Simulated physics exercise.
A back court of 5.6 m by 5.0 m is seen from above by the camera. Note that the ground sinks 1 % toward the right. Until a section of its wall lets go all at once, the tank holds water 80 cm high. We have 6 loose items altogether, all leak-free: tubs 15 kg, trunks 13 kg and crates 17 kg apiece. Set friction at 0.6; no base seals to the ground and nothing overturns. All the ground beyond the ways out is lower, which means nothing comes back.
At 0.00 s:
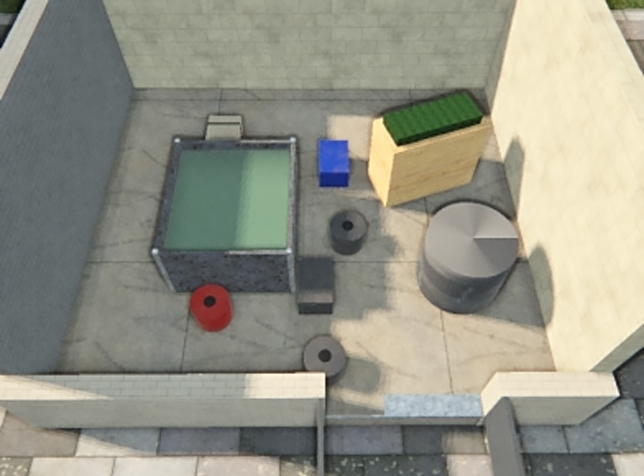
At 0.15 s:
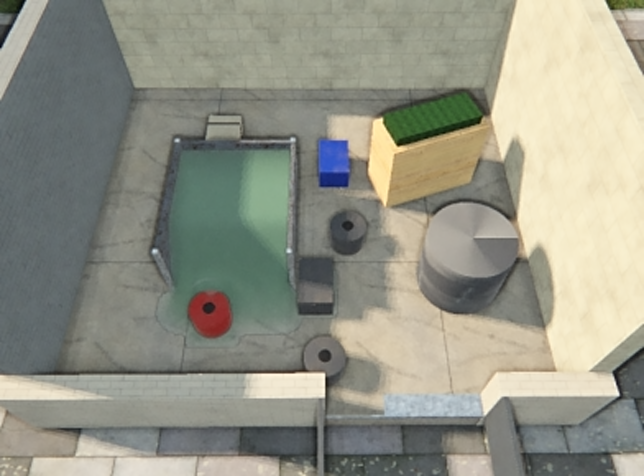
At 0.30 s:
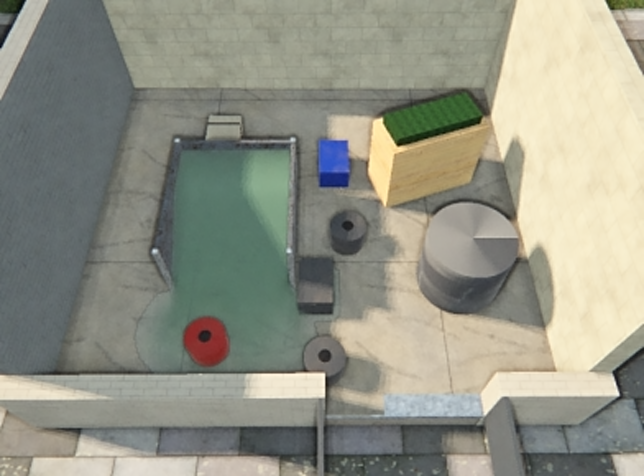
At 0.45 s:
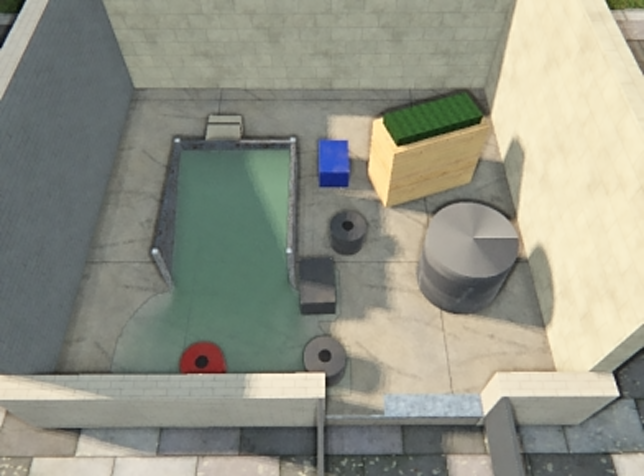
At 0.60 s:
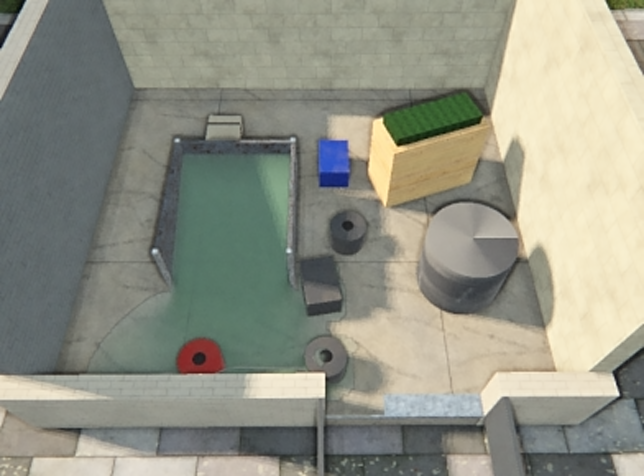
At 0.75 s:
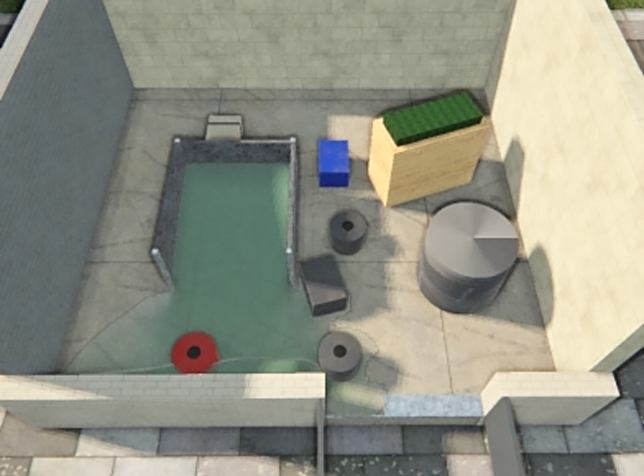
Green water spreads from the open tank, pushing the red tub toward the front wall and shifting nearby grey objects.
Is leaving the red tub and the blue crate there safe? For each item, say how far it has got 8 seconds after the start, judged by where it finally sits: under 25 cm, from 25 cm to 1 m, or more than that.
Red tub: A long way, blue crate: Hardly any movement.
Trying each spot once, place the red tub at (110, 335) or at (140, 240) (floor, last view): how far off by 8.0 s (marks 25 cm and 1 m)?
Well, it gets swept off on the first try and gets swept off on the second.
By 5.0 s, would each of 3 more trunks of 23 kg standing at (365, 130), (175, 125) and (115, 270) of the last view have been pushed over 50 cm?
The first one ends up inside that, the second beyond that, the third beyond that.
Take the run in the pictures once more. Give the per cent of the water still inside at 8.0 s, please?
80 % or so.
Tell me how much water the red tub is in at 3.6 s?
I'd say around 8 cm.
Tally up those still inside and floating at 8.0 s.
The count is 2.
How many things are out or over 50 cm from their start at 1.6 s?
By that point, 2.
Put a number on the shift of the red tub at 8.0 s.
About 350 cm.
After 1.6 s the red tub is near (128, 314), 0.9 m from its start, afloat; the blue crate is near (334, 156), 0.0 m from its start, aground; 0 of 6 are out; 1 afloat.
After 3.6 s the red tub is near (168, 94), 3.6 m from its start, aground; the blue crate is near (334, 156), 0.0 m from its start, aground; 0 of 6 are out; 0 afloat.
After 5.6 s the red tub is near (222, 98), 3.4 m from its start, aground; the blue crate is near (334, 156), 0.0 m from its start, aground; 0 of 6 are out; 0 afloat.
After 8.0 s the red tub is near (256, 102), 3.3 m from its start, aground; the blue crate is near (334, 156), 0.0 m from its start, aground; 0 of 6 are out; 2 afloat.
